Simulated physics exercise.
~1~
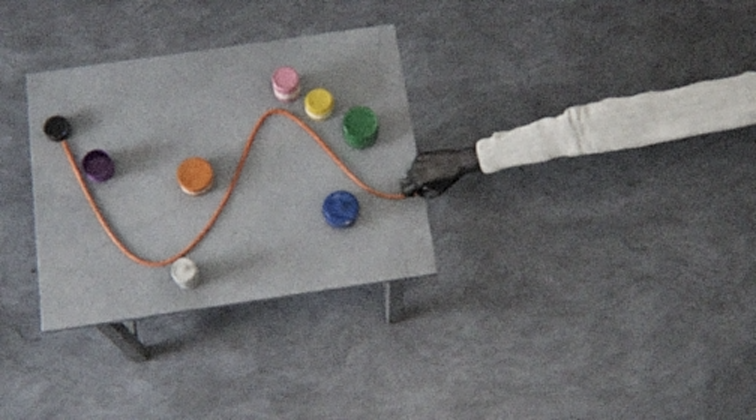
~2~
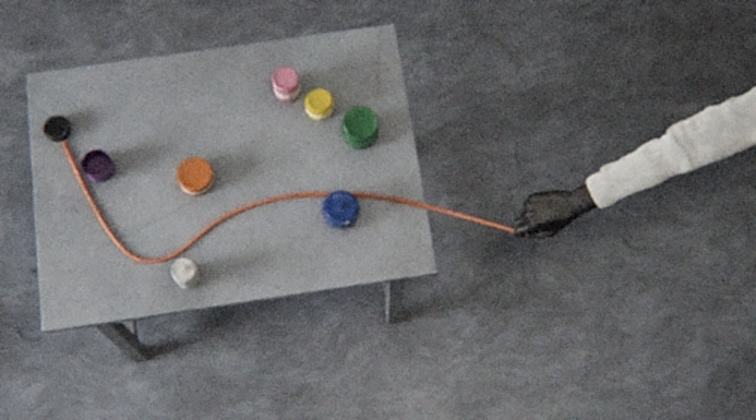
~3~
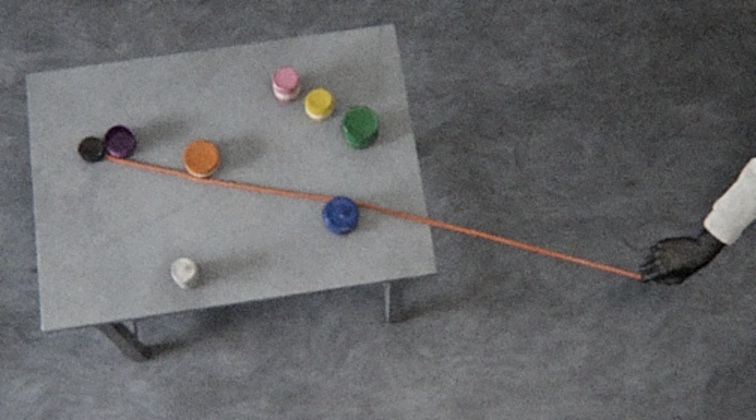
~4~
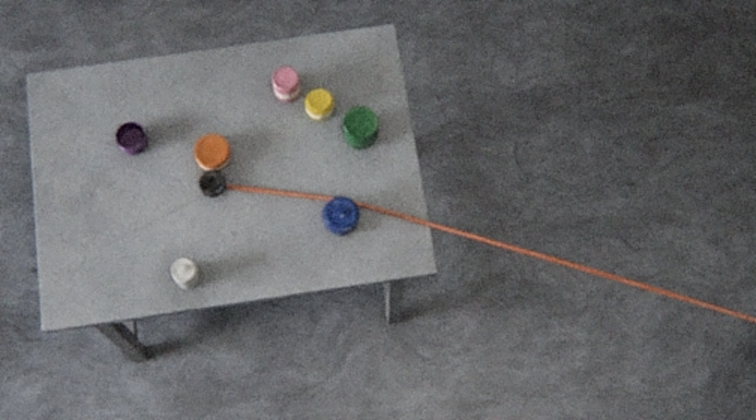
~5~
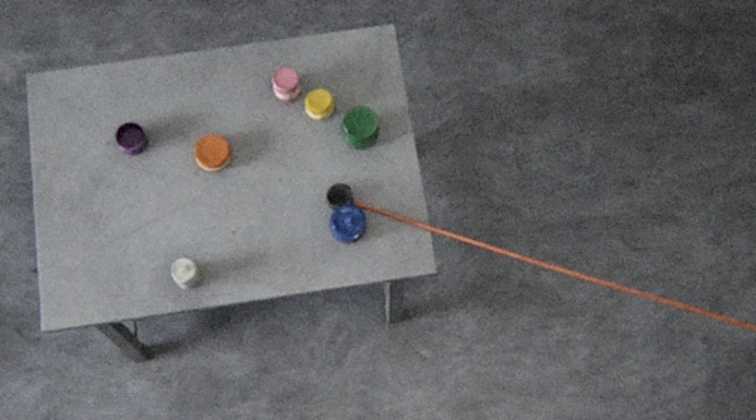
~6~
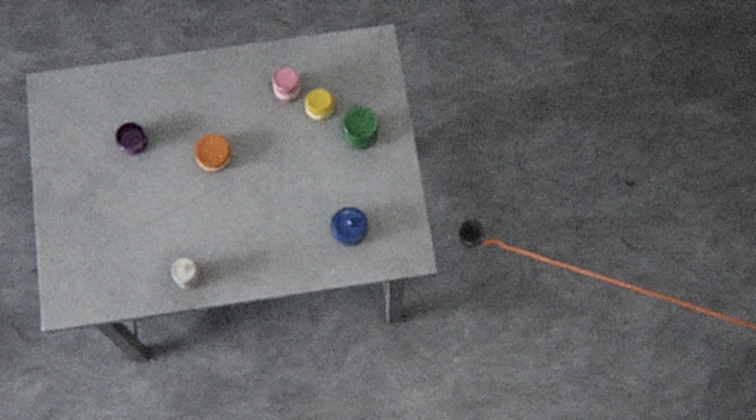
Black puck dragged right across a grey table by a gloved hand pulling an orange cord, nudging purple, orange and blue pots, then leaving the tabletop.
